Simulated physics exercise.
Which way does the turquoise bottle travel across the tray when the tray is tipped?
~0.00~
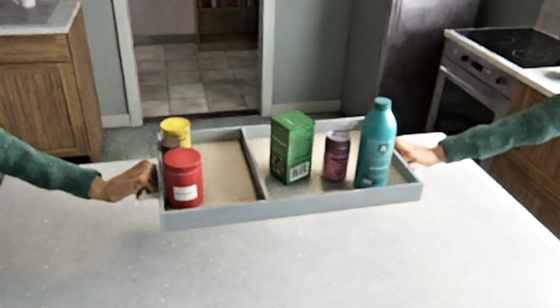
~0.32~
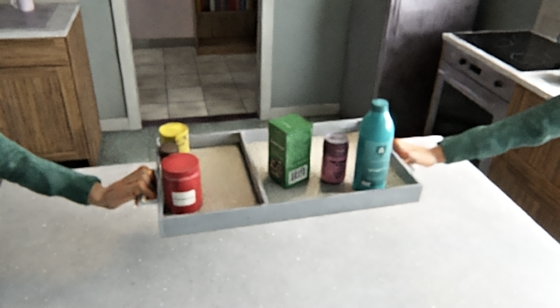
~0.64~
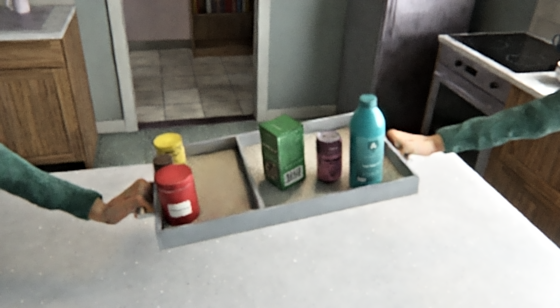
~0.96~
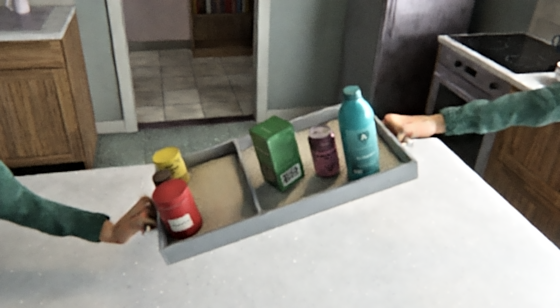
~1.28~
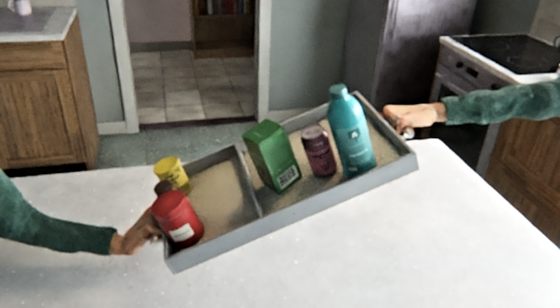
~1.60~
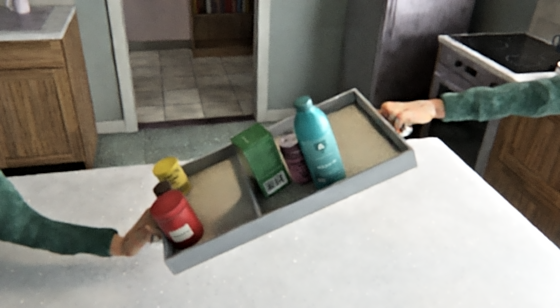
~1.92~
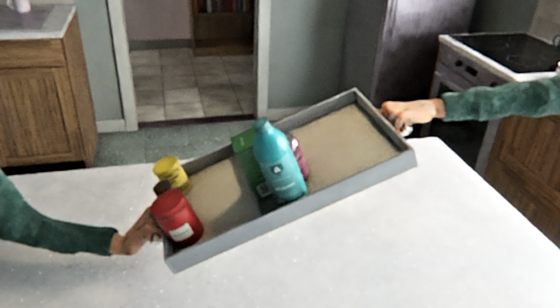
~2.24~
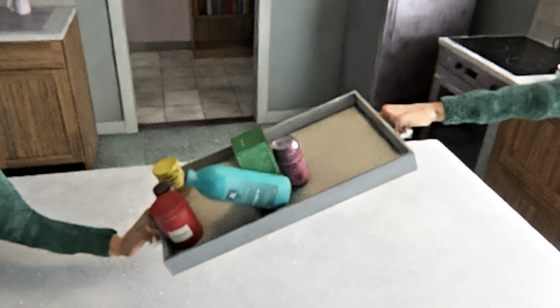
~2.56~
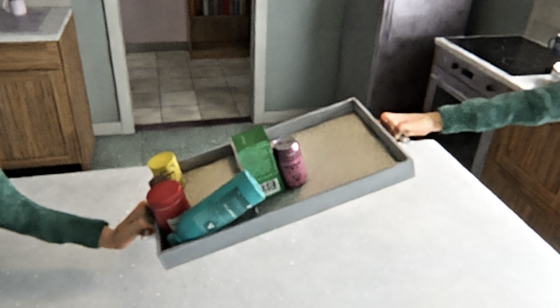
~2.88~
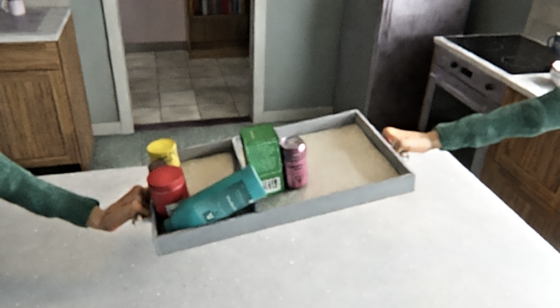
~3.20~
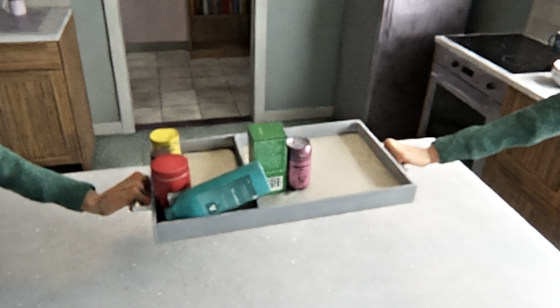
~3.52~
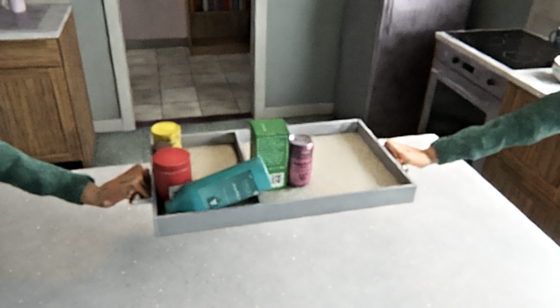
The turquoise bottle moves to the left, ending up on its side near the red jar.
